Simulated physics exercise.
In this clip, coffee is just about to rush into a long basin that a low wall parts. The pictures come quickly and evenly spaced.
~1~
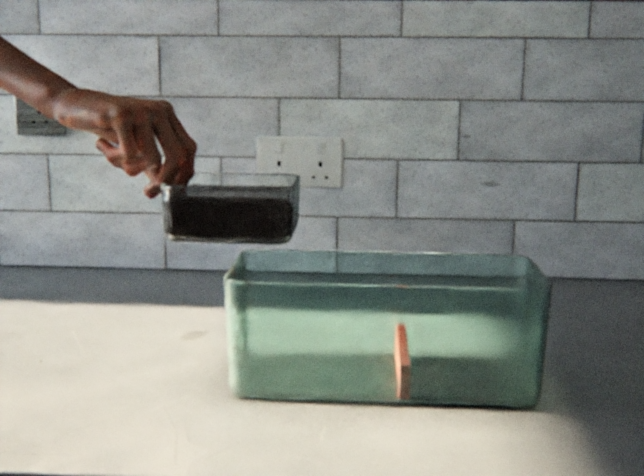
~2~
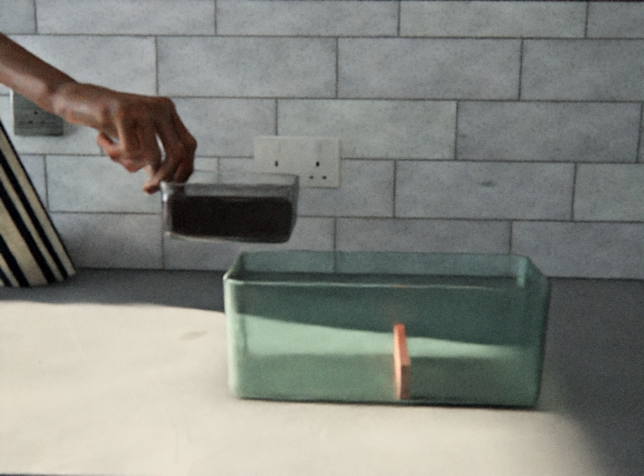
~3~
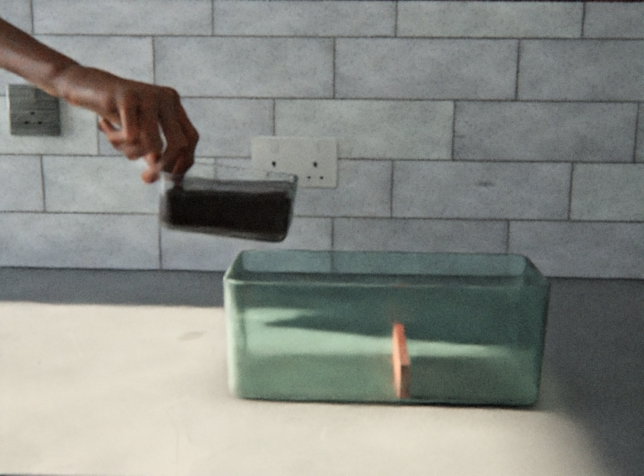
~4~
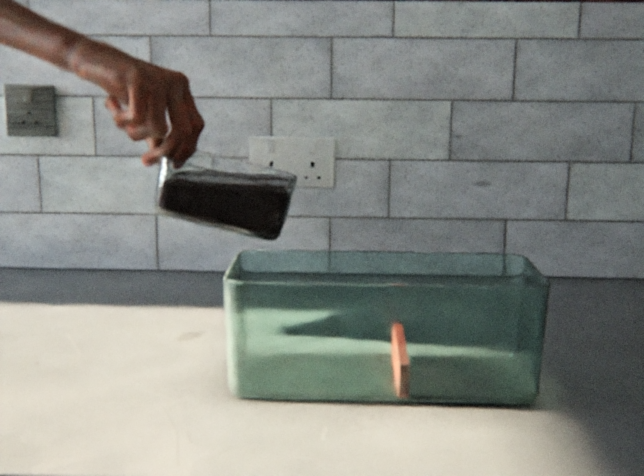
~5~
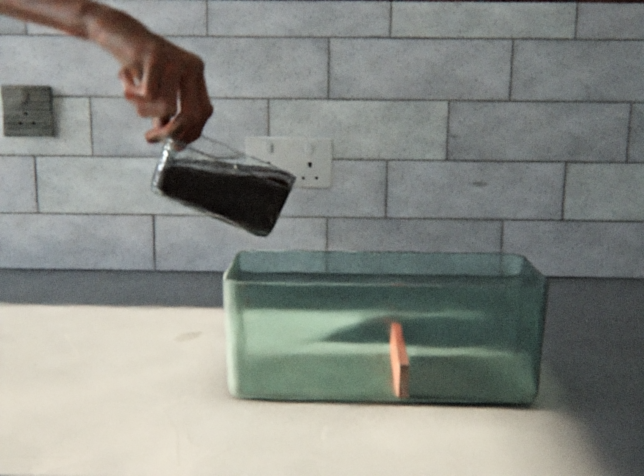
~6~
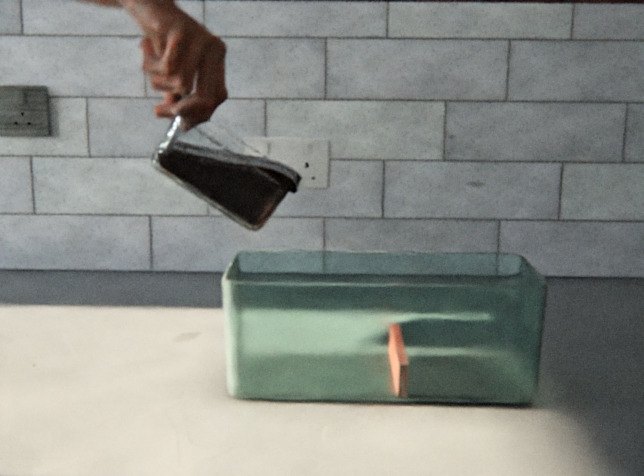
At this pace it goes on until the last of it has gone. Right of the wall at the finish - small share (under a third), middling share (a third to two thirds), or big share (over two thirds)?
Middling.
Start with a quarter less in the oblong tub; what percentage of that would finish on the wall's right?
Some 30 parts in a hundred.
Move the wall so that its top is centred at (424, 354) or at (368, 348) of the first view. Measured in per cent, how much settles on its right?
Note: Roughly 25 % in case one, 70 % in case two.
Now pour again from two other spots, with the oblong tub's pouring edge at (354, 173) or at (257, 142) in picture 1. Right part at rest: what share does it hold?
70 %, then 15 %.
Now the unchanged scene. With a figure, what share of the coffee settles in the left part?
Near 50 in a hundred.
A moment on, the oblong tub is tipped on its side and 22 per cent is still to pour, 20 is left of the wall and 0 right of it.
Next, the oblong tub is tipped right over and 1 per cent is still to pour, 37 is left of the wall and 55 right of it.
Then the oblong tub is tipped right over and 0 per cent is still to pour, 46 is left of the wall and 47 right of it.
Later the oblong tub is tipped right over and 0 per cent is still to pour, 50 is left of the wall and 48 right of it.
Finally, 50 per cent lies left of the wall, 48 right of it and 2 outside.
